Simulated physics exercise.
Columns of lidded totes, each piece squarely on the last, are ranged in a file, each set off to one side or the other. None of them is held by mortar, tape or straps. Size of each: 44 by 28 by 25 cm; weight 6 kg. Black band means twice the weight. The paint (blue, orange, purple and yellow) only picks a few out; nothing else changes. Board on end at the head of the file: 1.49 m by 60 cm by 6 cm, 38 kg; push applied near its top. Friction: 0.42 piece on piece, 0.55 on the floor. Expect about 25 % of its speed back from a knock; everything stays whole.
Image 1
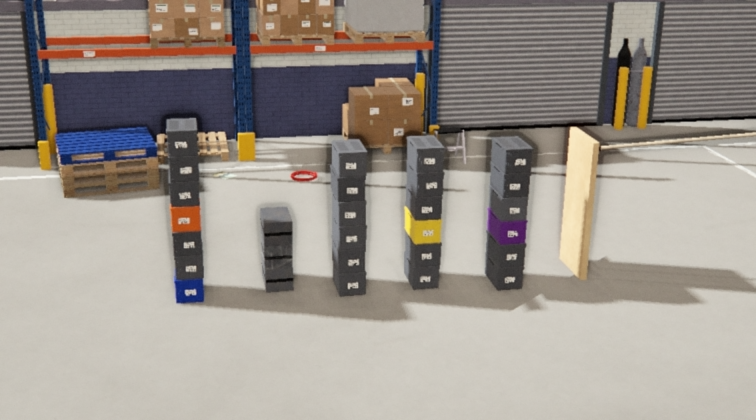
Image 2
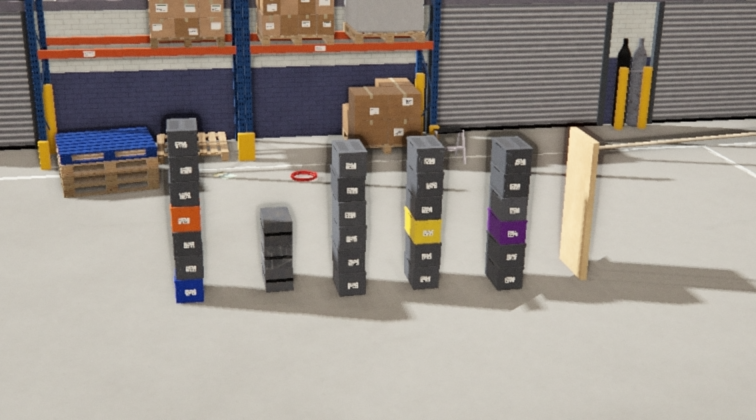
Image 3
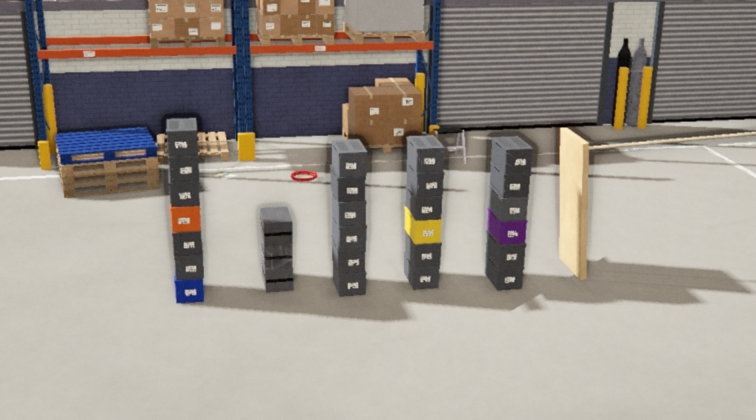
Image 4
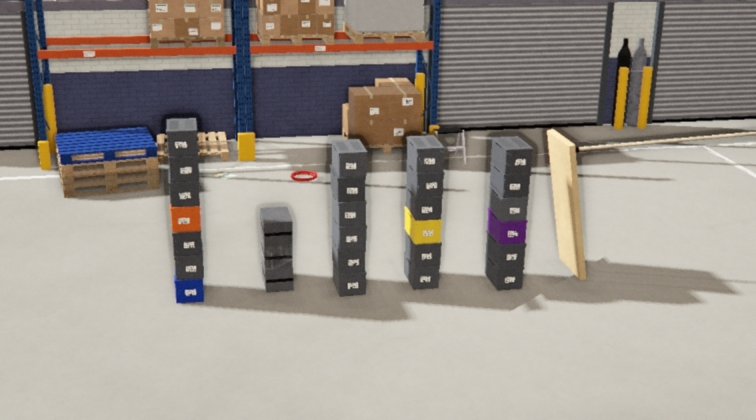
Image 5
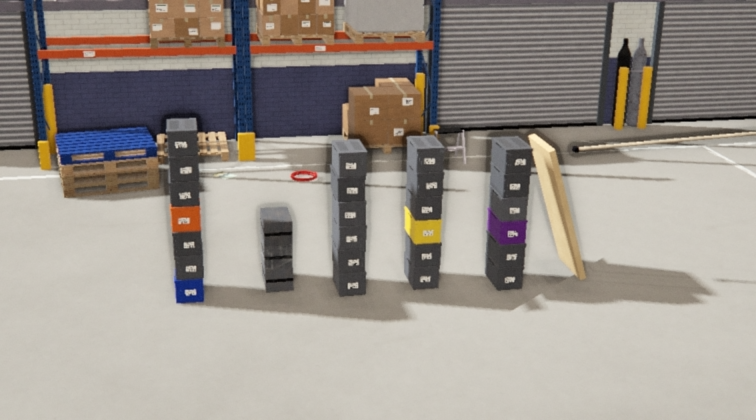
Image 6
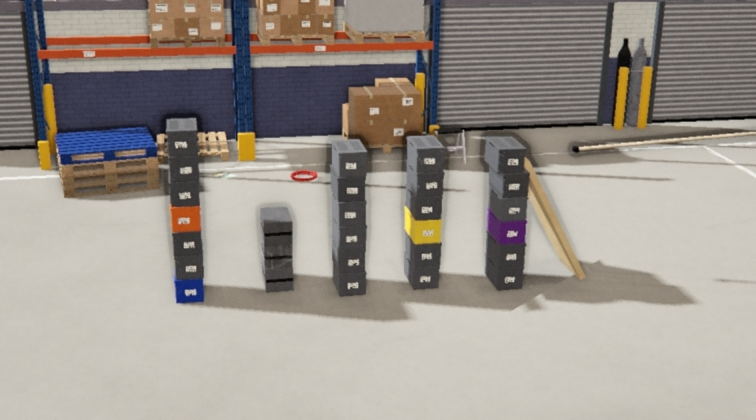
The clip shows a row of dark tote stacks in a warehouse as a pole pushes an upright board on the right, which tilts left until it meets the stack with the purple tote, whose upper part shifts slightly left.
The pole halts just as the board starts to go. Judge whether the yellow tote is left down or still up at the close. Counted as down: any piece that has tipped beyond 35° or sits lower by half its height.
At the close the yellow tote is down.
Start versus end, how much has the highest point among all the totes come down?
I'd say it's about 0 cm lower than before.
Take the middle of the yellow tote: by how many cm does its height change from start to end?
20 centimetres lower, roughly.
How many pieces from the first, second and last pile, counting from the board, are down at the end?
Tally - first pile: 4; second pile: 6; last pile: 0.
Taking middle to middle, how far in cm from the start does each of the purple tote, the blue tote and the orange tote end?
Purple 60, blue 0, orange 10.
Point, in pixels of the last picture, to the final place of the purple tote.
In the final image its middle is around (471, 275).
Then, 0.94 s past the last view, board 59° from upright; 4 of the 28 totes down; yellow tote 20° from how it stood; purple tote on its side.
Then, 1.98 s past the last view, board 59° from upright; 15 of the 28 totes down; yellow tote 73° from how it stood, 22 cm lower; purple tote on its side.
In the end, board 59° from upright; 18 of the 28 totes down; yellow tote on its side; purple tote on its side; orange tote 10 cm from its place. From the last view, middles, yellow tote near (356, 249), purple tote near (471, 275).
